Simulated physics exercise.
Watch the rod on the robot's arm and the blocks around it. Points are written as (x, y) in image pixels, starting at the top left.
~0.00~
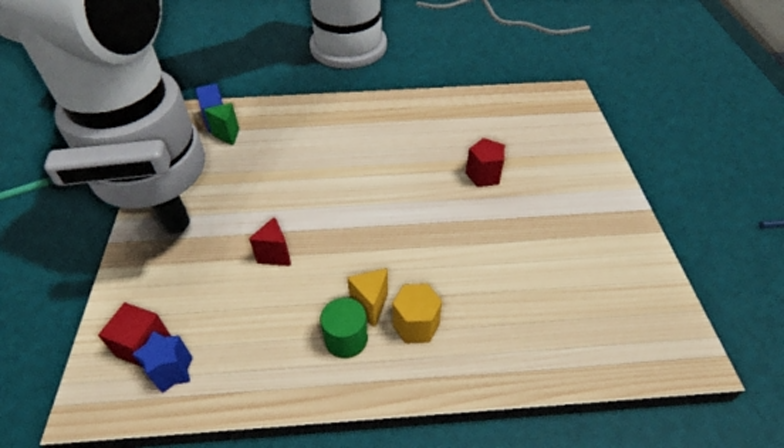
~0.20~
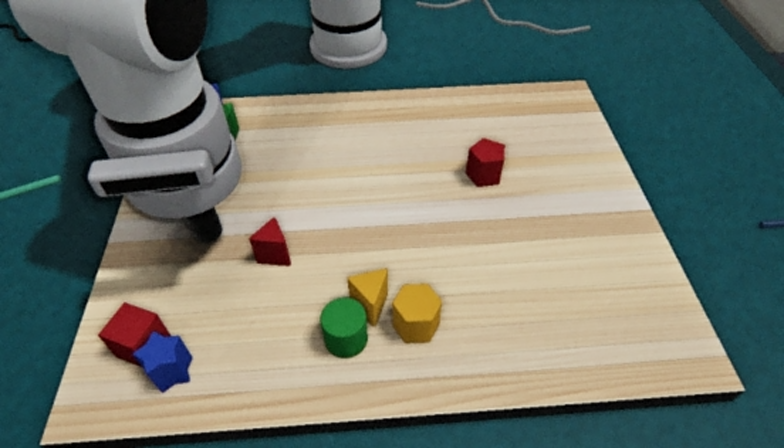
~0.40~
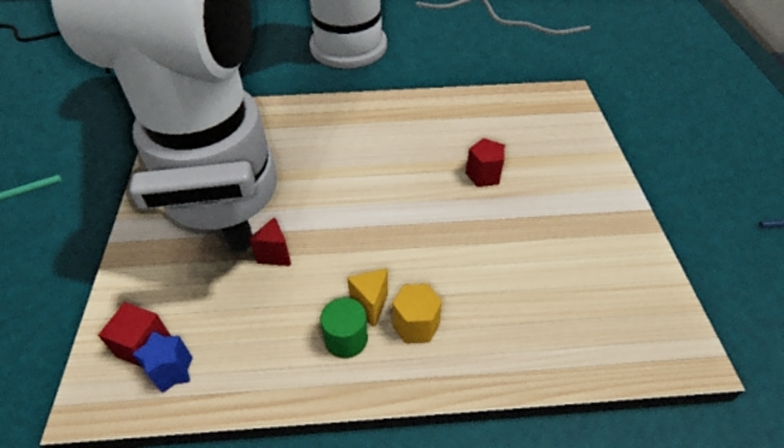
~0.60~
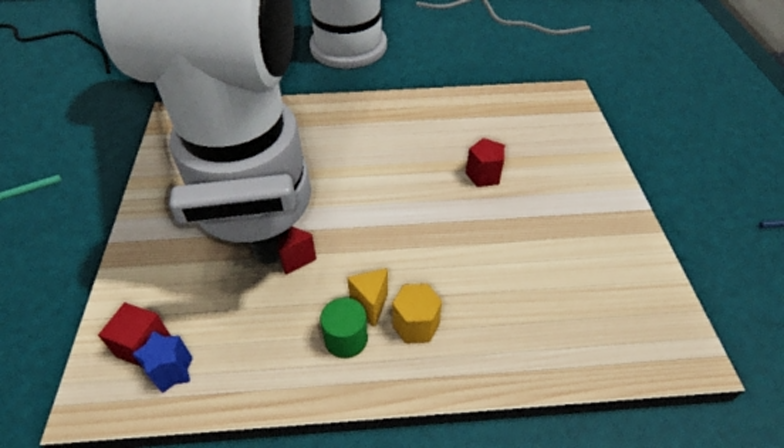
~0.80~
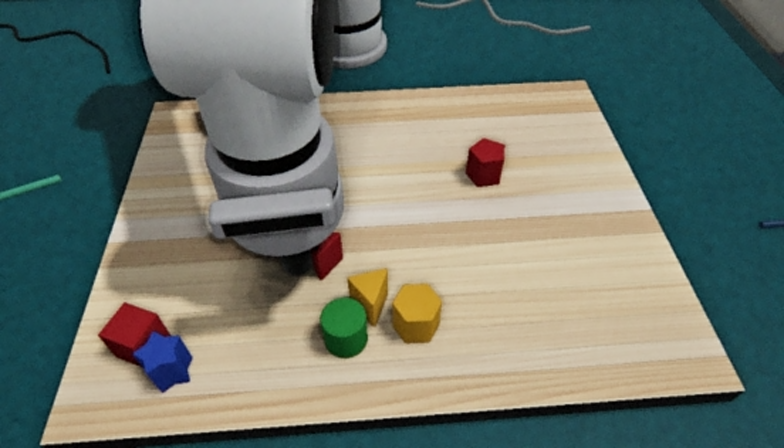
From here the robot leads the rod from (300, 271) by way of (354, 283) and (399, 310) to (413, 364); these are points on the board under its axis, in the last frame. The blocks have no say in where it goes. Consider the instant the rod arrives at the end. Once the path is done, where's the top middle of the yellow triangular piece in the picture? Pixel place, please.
If I read the scene right, the answer is (378, 334).
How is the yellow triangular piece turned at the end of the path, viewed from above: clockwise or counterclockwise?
Viewed from the top, it goes clockwise.
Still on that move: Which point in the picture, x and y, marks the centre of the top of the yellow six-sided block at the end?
In the picture, that point is around (454, 335).
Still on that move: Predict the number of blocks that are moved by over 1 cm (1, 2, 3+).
I predict three or more.
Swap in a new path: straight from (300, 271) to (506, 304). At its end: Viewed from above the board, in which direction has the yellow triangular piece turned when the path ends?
Clockwise, looking down.
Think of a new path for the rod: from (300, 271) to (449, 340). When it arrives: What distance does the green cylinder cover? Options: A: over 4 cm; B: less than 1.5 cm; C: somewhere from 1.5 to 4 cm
I'll go with B - less than 1.5 cm.
What follows on the original path. One third of the way, rod (353, 277); red triangular piece (352, 235), turned 45° anticlockwise.
Two thirds of the way, rod (399, 304); red triangular piece (352, 235), turned 45° anticlockwise; yellow triangular piece (379, 308), turned 35° clockwise; yellow six-sided block (428, 311), turned 25° anticlockwise.
At the end, rod (413, 359); red triangular piece (352, 235), turned 45° anticlockwise; green cylinder (339, 318); yellow triangular piece (378, 334), turned 90° clockwise; yellow six-sided block (454, 335), turned 90° anticlockwise.
